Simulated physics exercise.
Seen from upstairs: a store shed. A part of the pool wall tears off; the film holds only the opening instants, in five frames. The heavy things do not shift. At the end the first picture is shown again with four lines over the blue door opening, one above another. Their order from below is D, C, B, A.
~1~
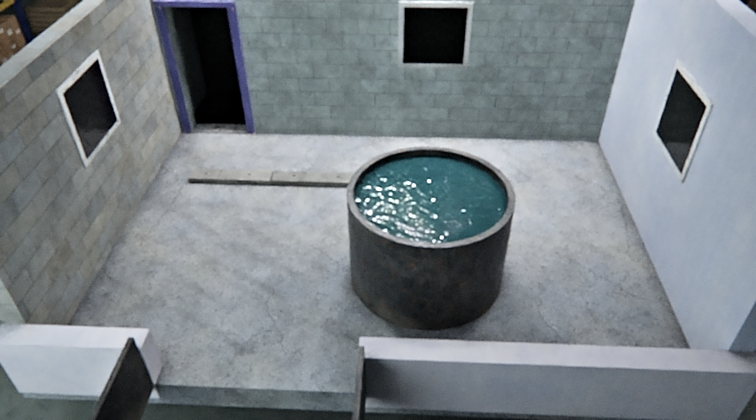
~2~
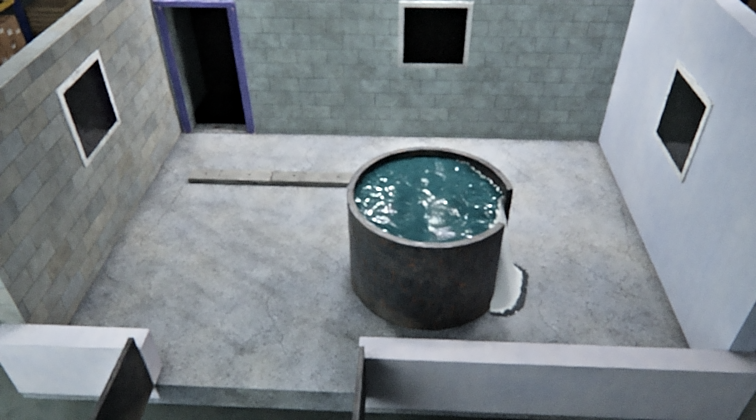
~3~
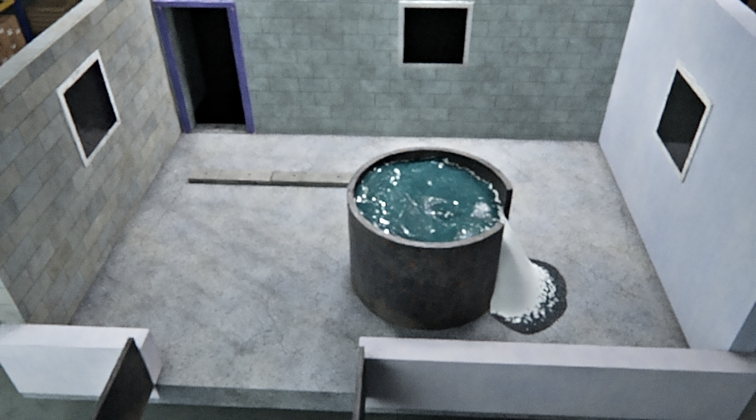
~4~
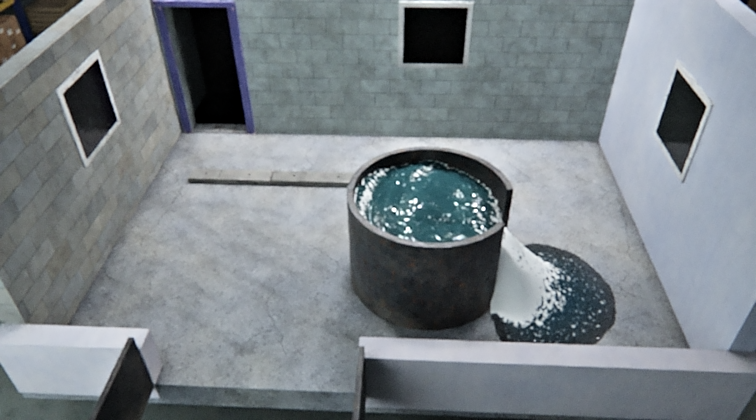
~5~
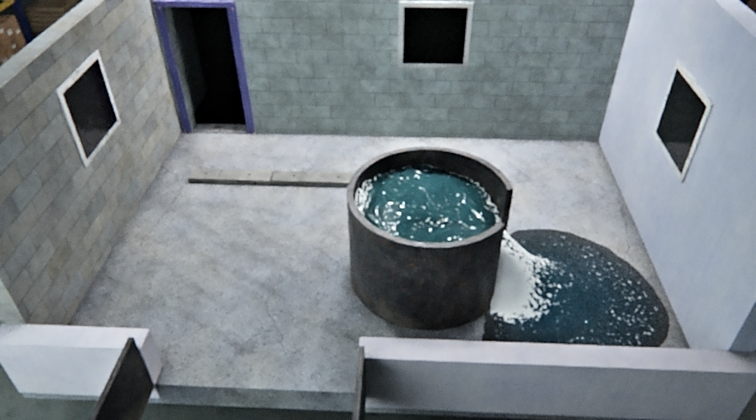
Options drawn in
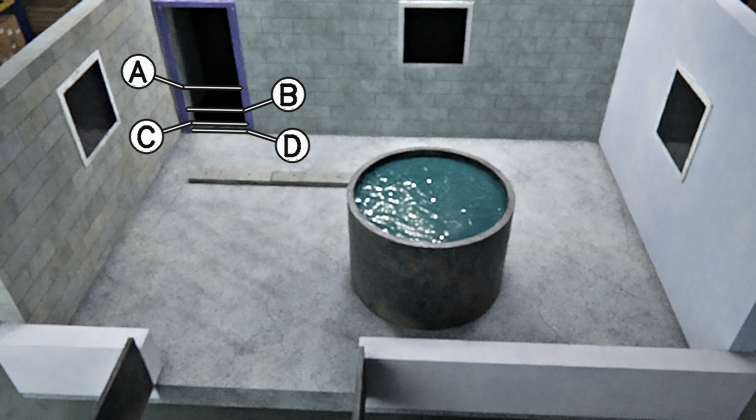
A round, dark grey pool of teal water stands on the pale concrete floor of a store shed, seen from upstairs by a still camera. Grey block walls with a blue-framed doorway rise at the left and back, and a white wall with a window stands at right. A gap opens in the pool's right side, white water pours out, and a dark, foam-flecked puddle spreads rightward as the pool's level drops.
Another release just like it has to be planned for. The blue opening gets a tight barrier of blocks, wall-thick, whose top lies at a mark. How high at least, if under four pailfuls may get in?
Use height C.
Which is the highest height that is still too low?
It is D.
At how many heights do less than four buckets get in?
Three.
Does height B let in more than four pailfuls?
No, not at all.
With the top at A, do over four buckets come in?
No, not at all.
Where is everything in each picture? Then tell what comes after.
Water in the pool at rest, its middle at (430, 197); foot of the blue doorway at (220, 133); open gate at (253, 329), in the first picture.
In the second picture, 1 % of the ground under water, visible out to (513, 266).
In the third picture, 3 % of the ground under water, visible out to (556, 279).
In the fourth picture, 6 % of the ground under water, visible out to (609, 311).
In the fifth picture, 12 % of the ground under water, visible out to (661, 317).
In white, A at (211, 87); B at (215, 109); C at (218, 123); D at (220, 130); from the bottom up D, C, B, A.
With A, nothing gets over.
With B, nothing gets over.
With C, a splash gets over, under a bucket.
With D, some 15 bucketfuls get in.
